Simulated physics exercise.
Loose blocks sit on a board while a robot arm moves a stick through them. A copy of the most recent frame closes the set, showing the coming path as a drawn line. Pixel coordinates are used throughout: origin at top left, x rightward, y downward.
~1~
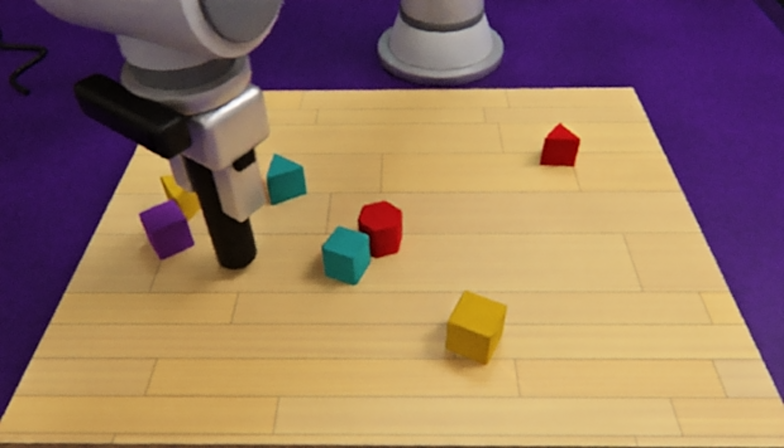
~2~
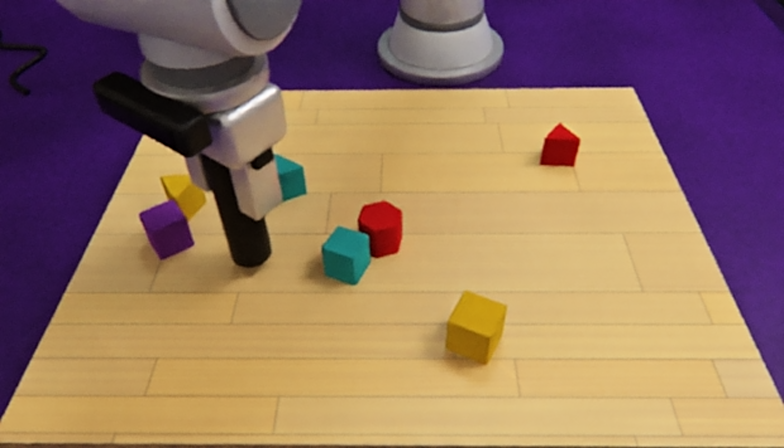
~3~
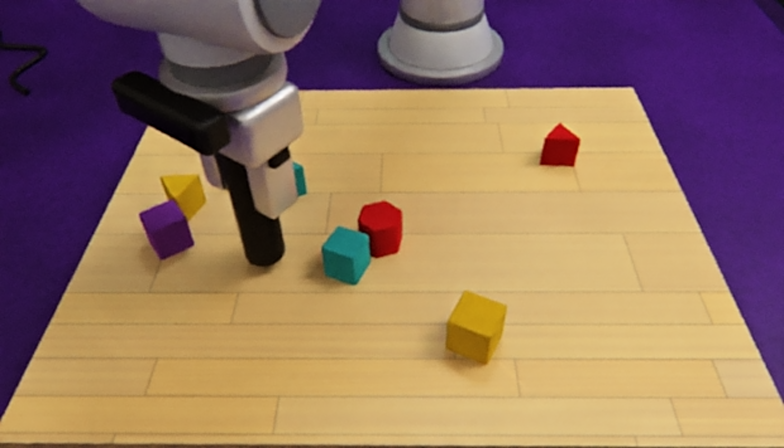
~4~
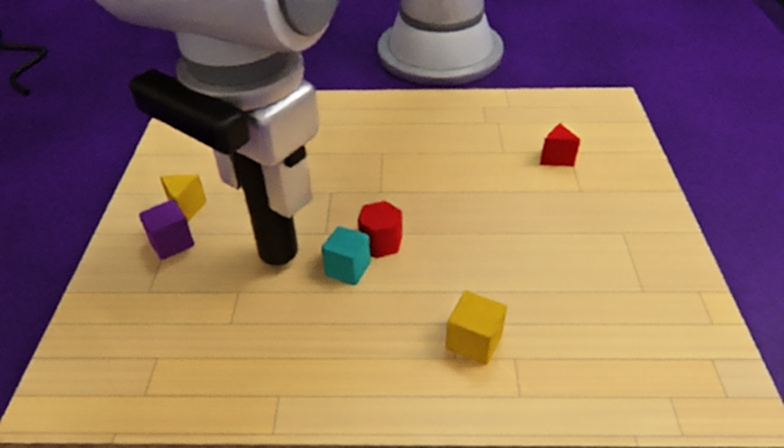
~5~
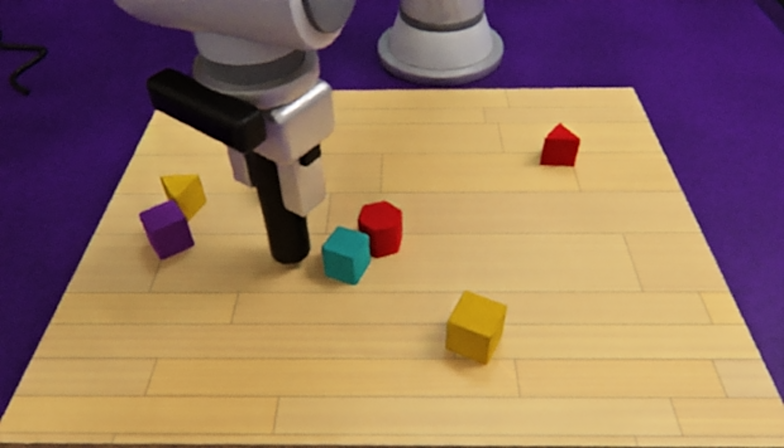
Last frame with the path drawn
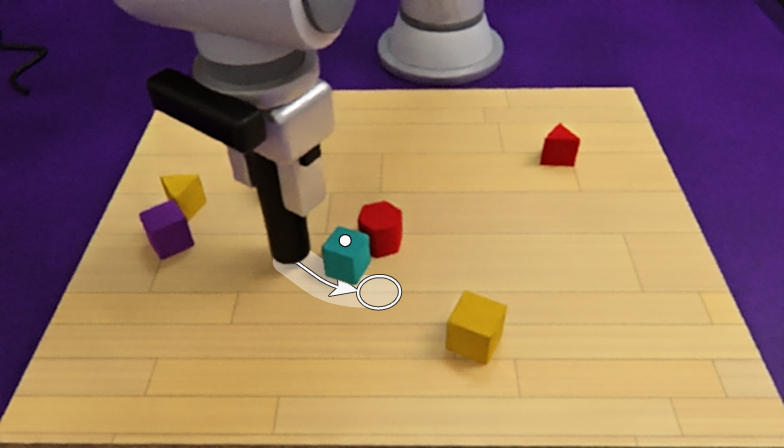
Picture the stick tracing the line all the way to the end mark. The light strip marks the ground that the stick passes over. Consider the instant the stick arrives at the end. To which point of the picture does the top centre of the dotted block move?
It will likely be found at (403, 240).
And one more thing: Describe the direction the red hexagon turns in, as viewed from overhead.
It goes round opposite to clock hands.
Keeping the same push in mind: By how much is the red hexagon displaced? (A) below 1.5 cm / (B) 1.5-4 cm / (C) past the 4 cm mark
I'll go with A - below 1.5 cm.
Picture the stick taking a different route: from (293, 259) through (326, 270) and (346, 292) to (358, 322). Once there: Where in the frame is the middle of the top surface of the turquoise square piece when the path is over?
Its top centre lands on (378, 246).
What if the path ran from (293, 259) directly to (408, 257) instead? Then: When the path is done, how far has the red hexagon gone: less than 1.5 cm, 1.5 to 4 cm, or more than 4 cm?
The block shifts between 1.5 and 4 cm.
Path on the board, from (293, 259) over (316, 276) and (344, 289) to (379, 292); the dot is on the turquoise square piece.
The first path, step by step. Halfway along, stick at (328, 274); turquoise square piece at (363, 244), turned 45° anticlockwise.
At the end, stick at (379, 282); turquoise square piece at (403, 240), turned 90° anticlockwise; red hexagon at (388, 209), turned 35° anticlockwise; yellow square piece in place.
